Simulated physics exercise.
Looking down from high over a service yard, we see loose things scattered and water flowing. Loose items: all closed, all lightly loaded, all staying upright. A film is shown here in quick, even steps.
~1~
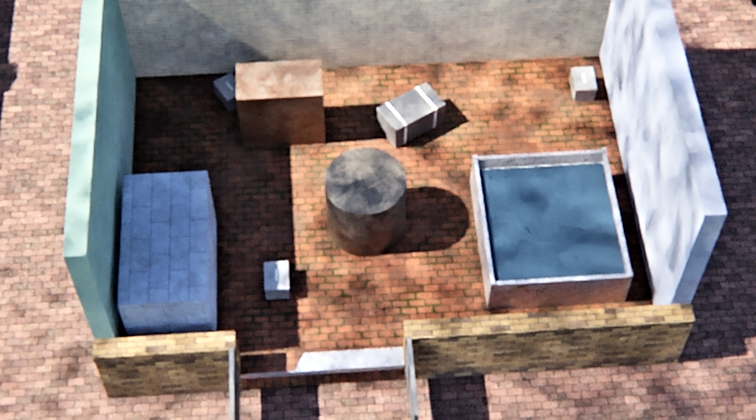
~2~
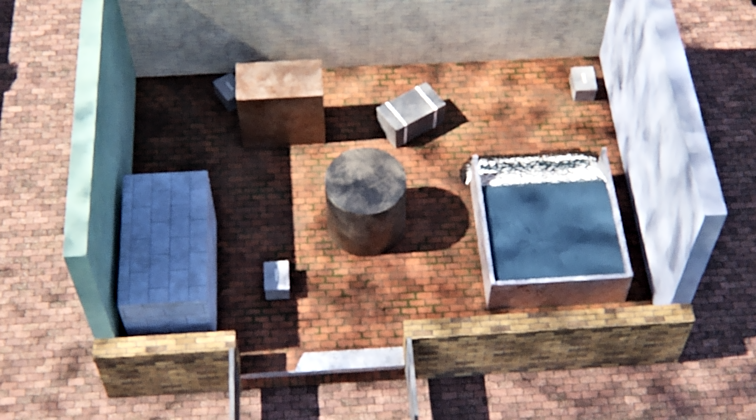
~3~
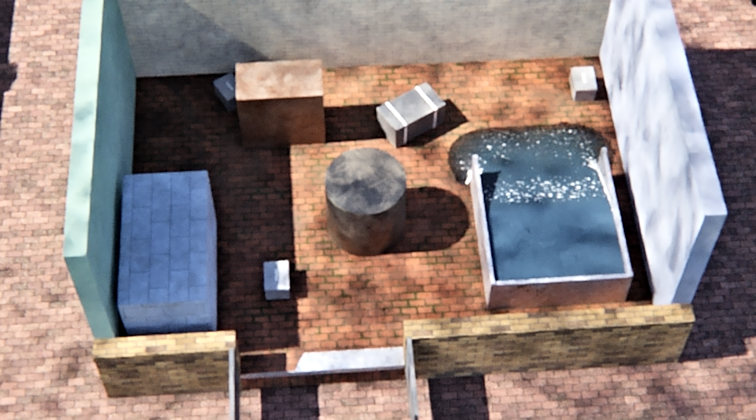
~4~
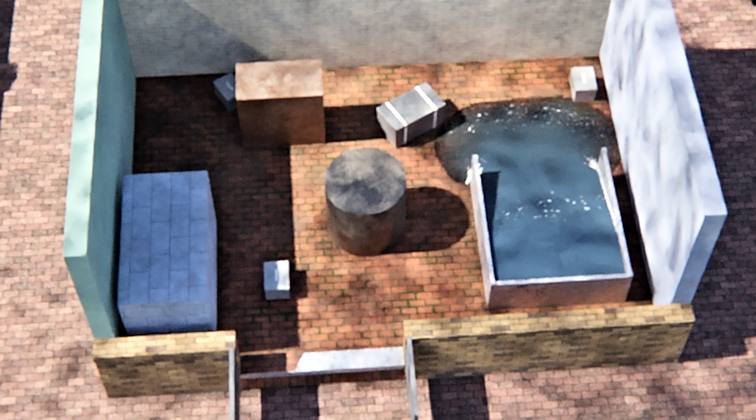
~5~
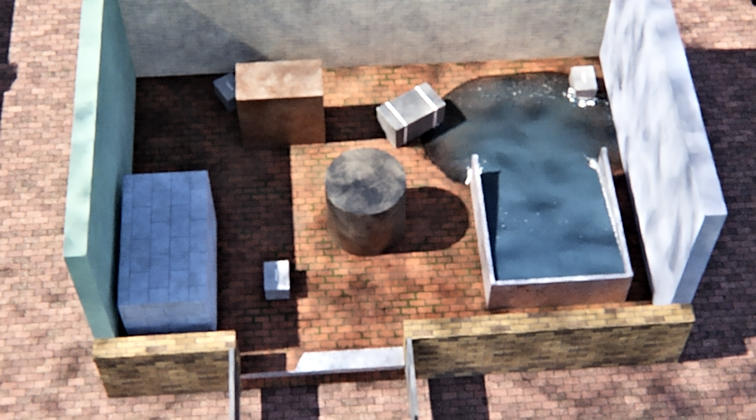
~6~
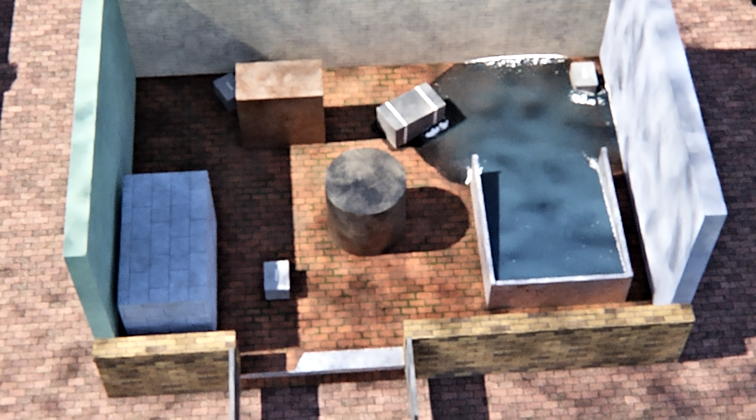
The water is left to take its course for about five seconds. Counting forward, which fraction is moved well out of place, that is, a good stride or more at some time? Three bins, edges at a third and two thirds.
Bin: One third to two thirds.
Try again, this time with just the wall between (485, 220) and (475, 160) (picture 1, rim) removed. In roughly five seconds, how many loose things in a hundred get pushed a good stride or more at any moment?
That works out to about 20 per cent of them.
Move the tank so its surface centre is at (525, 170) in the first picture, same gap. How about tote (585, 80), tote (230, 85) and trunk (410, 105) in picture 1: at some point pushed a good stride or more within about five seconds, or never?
Lab note - in sequence: Displaced that much; displaced that much; less than that.
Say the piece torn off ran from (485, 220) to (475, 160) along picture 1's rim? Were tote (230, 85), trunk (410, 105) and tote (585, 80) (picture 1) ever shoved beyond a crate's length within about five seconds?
Object by object: Displaced that much, less than that, less than that.
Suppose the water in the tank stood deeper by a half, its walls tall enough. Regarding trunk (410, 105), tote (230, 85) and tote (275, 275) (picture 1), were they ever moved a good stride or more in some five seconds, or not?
Respectively, gets that far, gets that far, never gets that far.
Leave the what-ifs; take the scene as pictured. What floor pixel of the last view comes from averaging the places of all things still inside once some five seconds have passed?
About (324, 194).
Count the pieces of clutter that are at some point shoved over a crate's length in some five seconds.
That adds up to 2.
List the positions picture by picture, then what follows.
The first frame shows a tote at (584, 79) rests on the ground; a tote at (276, 275) rests on the ground; 0 of 5 have shifted.
The second frame shows a tote at (584, 79), on the bottom; a tote at (276, 275) rests on the ground; 0 of 5 have shifted.
The third frame shows a tote at (584, 79), on the bottom; a tote at (276, 275) rests on the ground; 0 of 5 have shifted.
The fourth frame shows a tote at (584, 79) rests on the ground; a tote at (276, 275) rests on the ground; 0 of 5 have shifted.
The fifth frame shows a tote at (584, 78) rests on the ground; a tote at (276, 275) rests on the ground; 0 of 5 have shifted.
The sixth frame shows a tote at (584, 74), on the bottom, close to its start; a tote at (276, 275) rests on the ground; 1 of 5 have shifted.
A moment on, 0 of 5 are well off their spots; 1 afloat.
Next, 0 of 5 are well off their spots; 1 afloat.
Later, 2 of 5 are well off their spots; 1 afloat.
In the end, 2 of 5 are well off their spots, and 2 have been at some point; 1 afloat.
